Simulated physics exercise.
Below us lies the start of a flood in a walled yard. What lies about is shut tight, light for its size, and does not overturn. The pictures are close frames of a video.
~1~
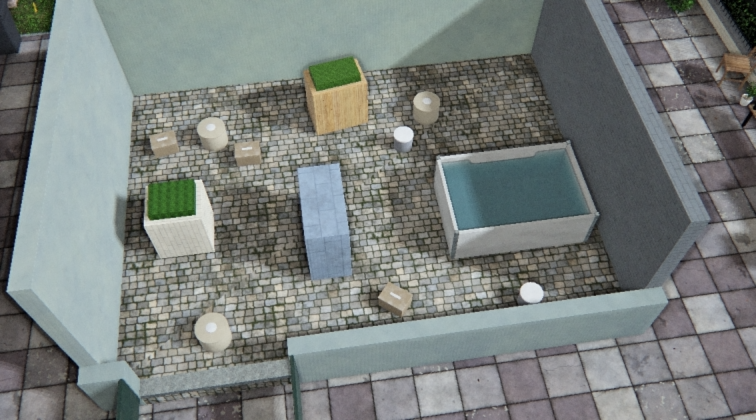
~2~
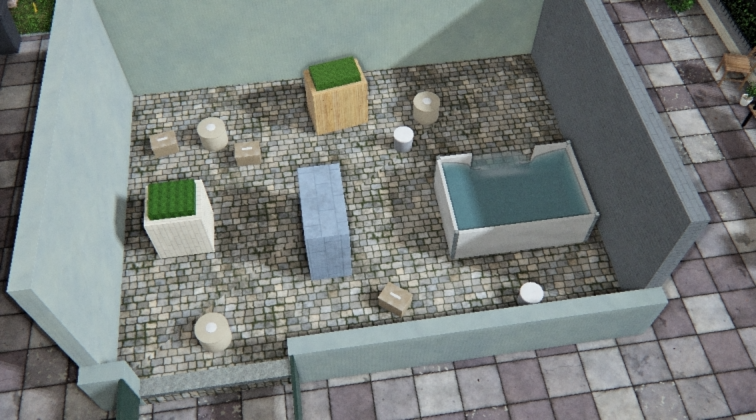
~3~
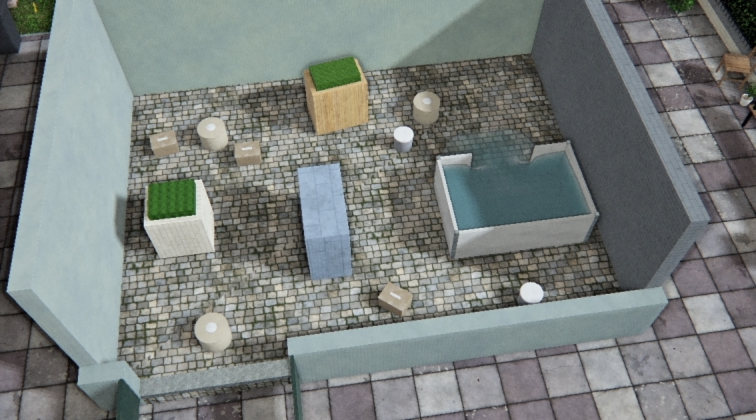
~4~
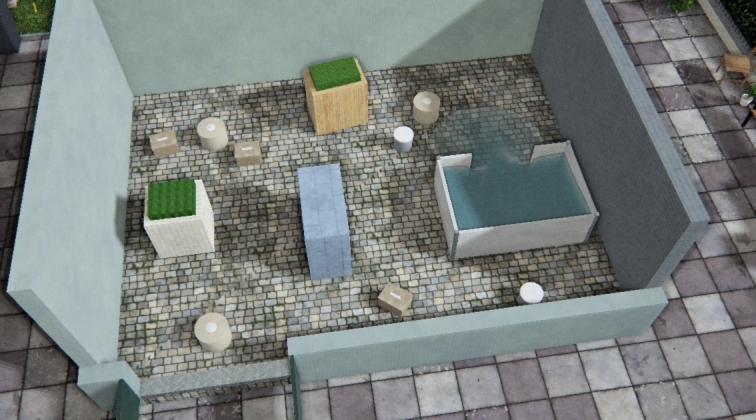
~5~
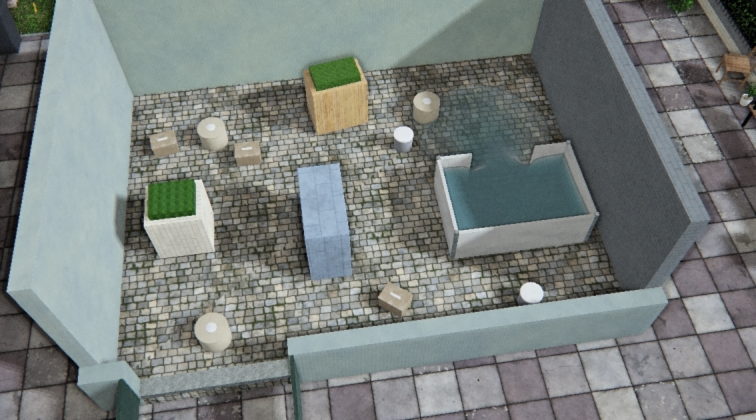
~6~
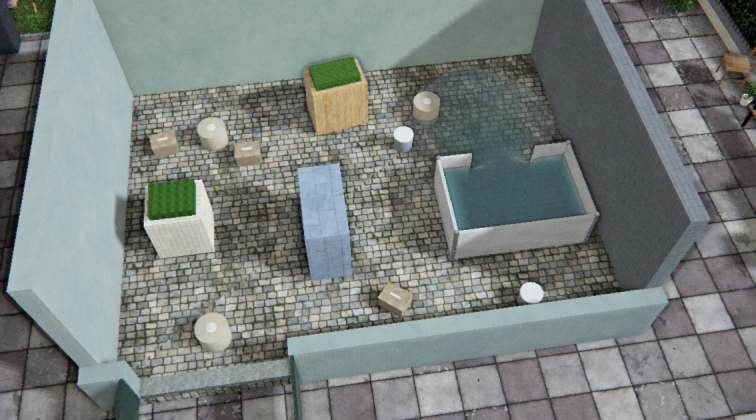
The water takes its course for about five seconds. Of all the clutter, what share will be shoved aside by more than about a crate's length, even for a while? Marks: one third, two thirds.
Share: Less than a third.
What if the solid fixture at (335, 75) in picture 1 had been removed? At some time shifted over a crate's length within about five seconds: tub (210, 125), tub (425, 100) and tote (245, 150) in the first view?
In that order: Moved that far, pushed that far, that far or more.
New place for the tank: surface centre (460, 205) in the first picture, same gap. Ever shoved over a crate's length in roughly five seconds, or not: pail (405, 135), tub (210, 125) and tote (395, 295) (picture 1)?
In that order: Shifted that much, short of that, never so far.
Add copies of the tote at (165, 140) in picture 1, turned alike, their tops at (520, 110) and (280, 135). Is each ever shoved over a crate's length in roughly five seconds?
One after the other: Swept aside, short of that.
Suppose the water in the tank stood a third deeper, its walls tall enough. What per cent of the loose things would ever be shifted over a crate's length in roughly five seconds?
Some 40 per cent.
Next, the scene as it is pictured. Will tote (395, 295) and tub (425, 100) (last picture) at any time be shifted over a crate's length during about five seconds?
One after the other: Less than that, moved that far.
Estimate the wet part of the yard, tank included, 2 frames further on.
About 25 per cent.
A moment on, 0 of 8 are well off their spots; 0 afloat.
Next, 1 of 8 are well off their spots; 0 afloat.
Later, 1 of 8 are well off their spots; 0 afloat.
In the end, 1 of 8 are well off their spots, and 1 have been at some point; 0 afloat.
